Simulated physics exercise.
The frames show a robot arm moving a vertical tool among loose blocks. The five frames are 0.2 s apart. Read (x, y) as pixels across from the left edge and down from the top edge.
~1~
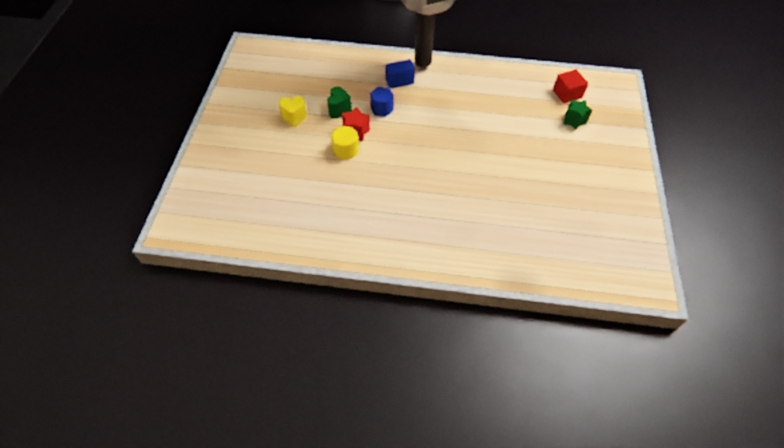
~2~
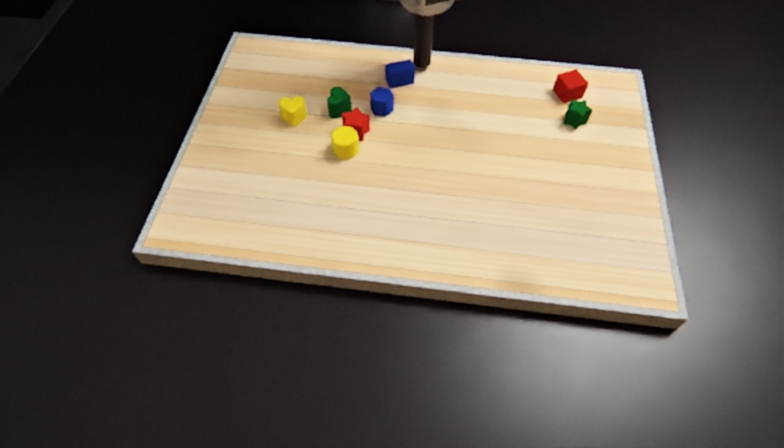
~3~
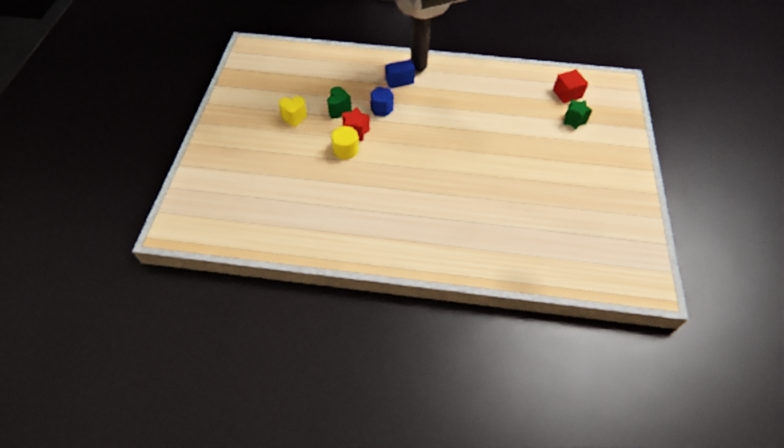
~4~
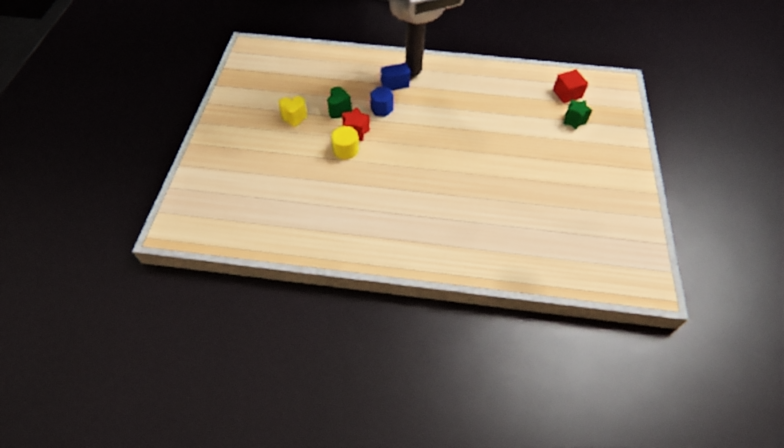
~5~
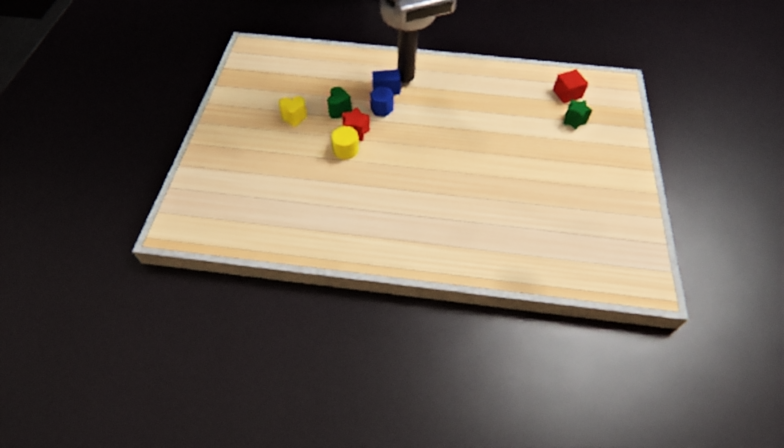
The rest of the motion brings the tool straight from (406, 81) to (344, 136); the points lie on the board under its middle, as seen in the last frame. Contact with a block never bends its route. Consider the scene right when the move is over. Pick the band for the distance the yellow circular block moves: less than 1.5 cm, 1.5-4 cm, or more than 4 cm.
The yellow circular block moves 1.5-4 cm.
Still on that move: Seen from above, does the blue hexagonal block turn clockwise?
No
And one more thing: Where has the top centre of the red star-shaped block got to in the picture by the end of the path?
I'd say the red star-shaped block ends with its top centre at (347, 136).
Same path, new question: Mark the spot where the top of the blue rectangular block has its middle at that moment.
I'd guess (353, 86).
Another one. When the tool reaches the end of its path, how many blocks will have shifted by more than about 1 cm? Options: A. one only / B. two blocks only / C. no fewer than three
The correct letter is C.
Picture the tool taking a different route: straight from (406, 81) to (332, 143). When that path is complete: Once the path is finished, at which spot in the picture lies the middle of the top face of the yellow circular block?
It is at (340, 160).
The first path, step by step. One third of the way, tool (386, 94); blue hexagonal block (380, 98), turned 15° anticlockwise; blue rectangular block (363, 83).
Two thirds of the way, tool (364, 113); yellow circular block (341, 138); red star-shaped block (353, 122), turned 25° clockwise; blue hexagonal block (374, 116), turned 40° anticlockwise; blue rectangular block (353, 86), turned 40° clockwise.
At the end, tool (344, 132); yellow circular block (336, 153); red star-shaped block (347, 136), turned 15° clockwise; blue hexagonal block (376, 117), turned 45° anticlockwise; blue rectangular block (353, 86), turned 40° clockwise.
